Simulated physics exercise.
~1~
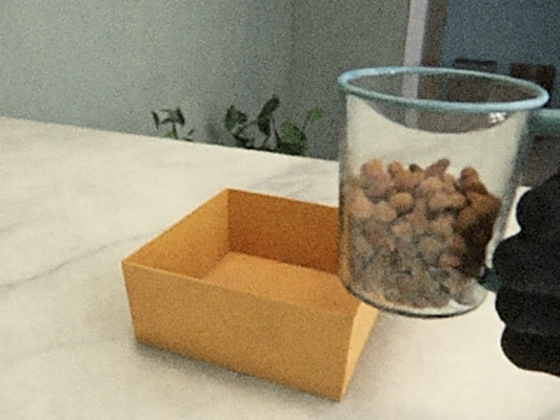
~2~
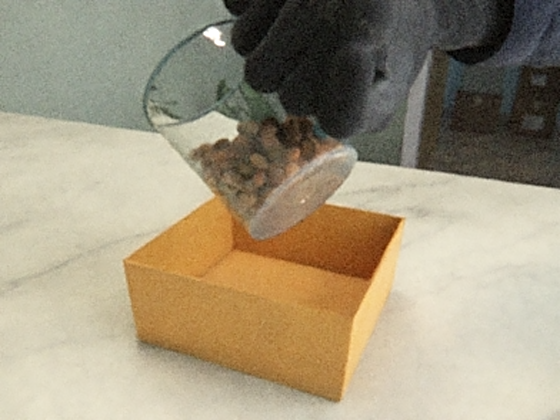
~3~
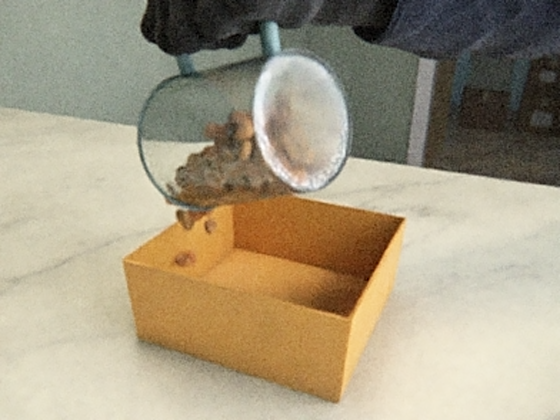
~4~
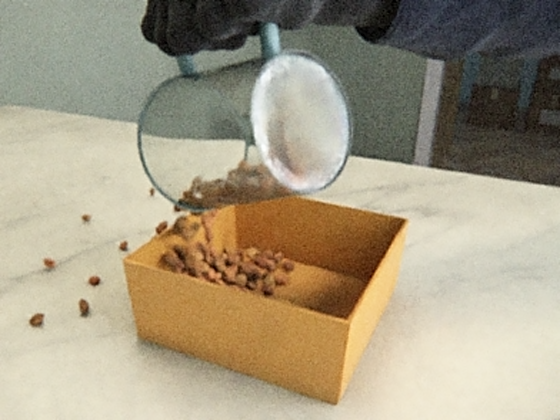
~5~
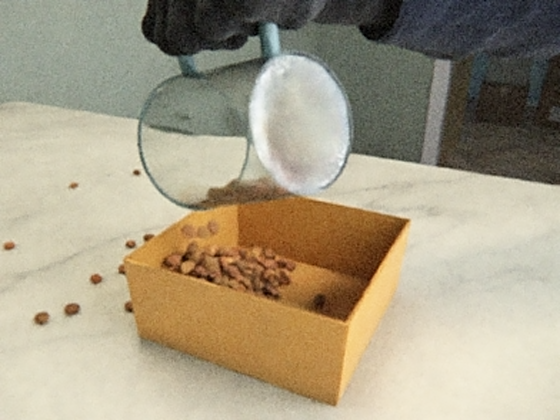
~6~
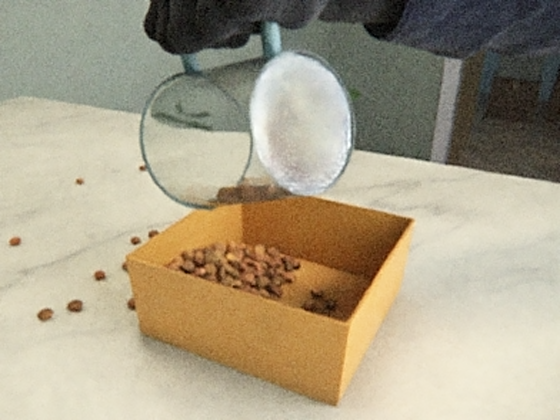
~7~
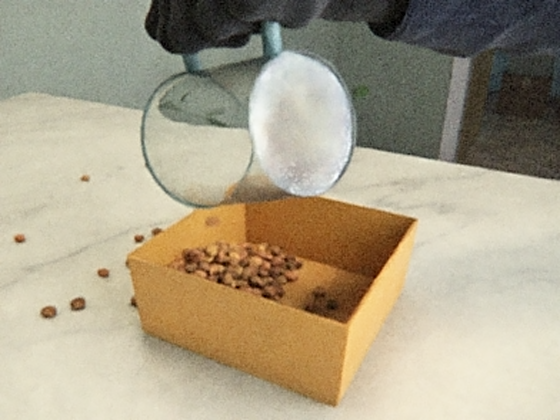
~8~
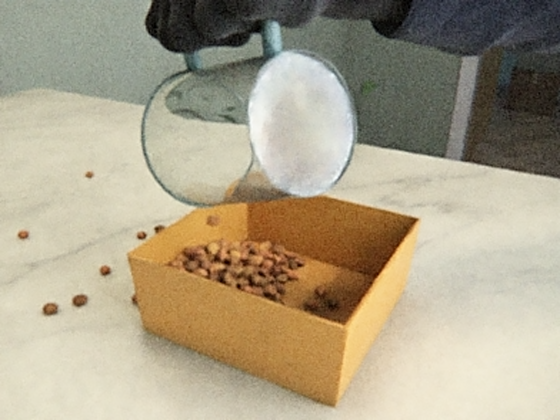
Brown kibble pouring from a clear cup tipped by a dark-gloved hand, mostly landing in an orange box, some scattering outside.
